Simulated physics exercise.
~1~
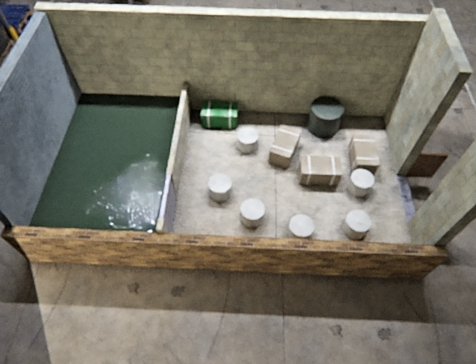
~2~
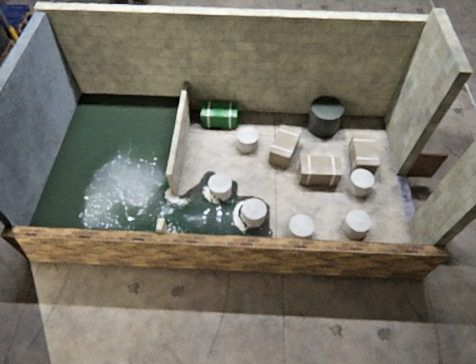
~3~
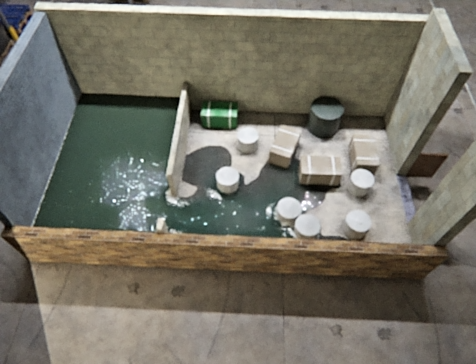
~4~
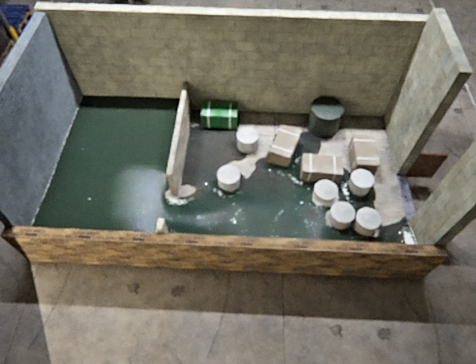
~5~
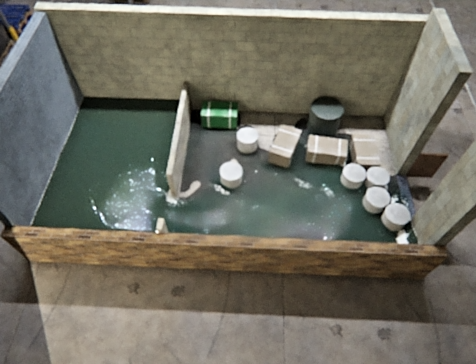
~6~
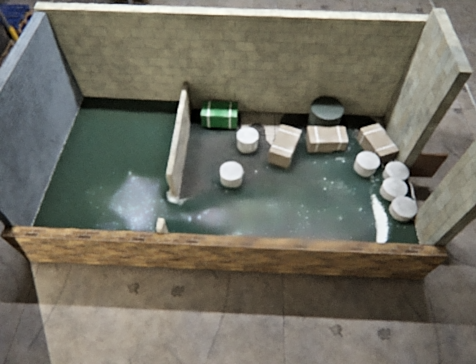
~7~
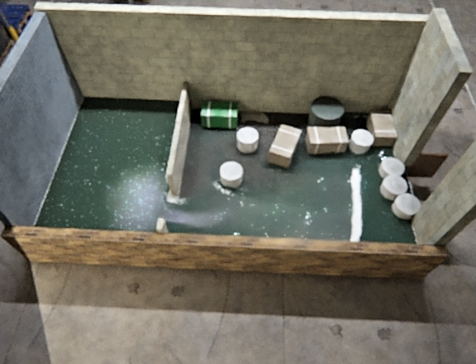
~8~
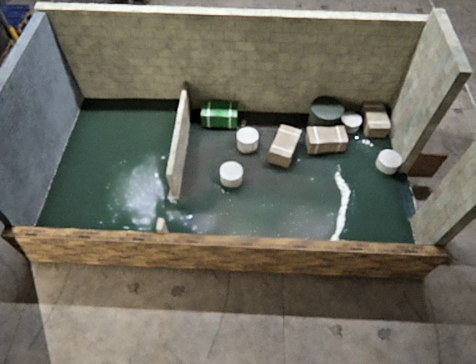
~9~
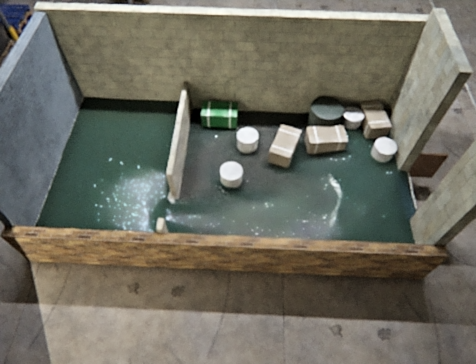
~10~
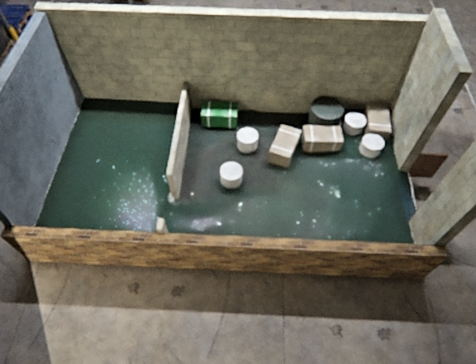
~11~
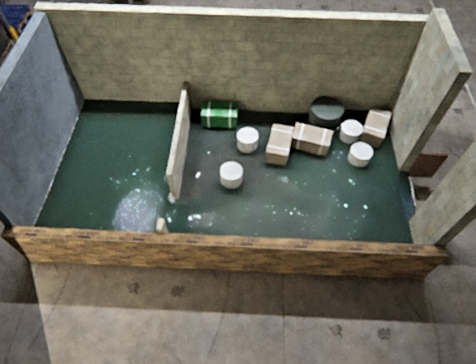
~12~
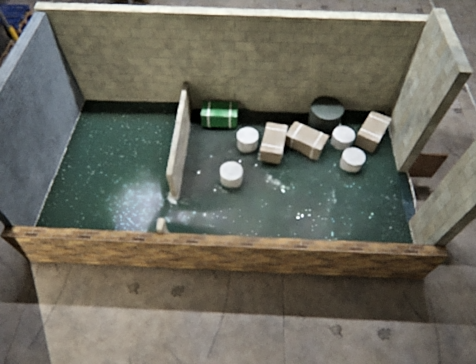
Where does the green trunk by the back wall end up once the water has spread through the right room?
The green trunk stays where it began, against the back wall just to the right of the dividing wall.
Walled rooms seen from above, green water spilling from left to right, pushing tubs and crates, two white tubs finally gone from view.
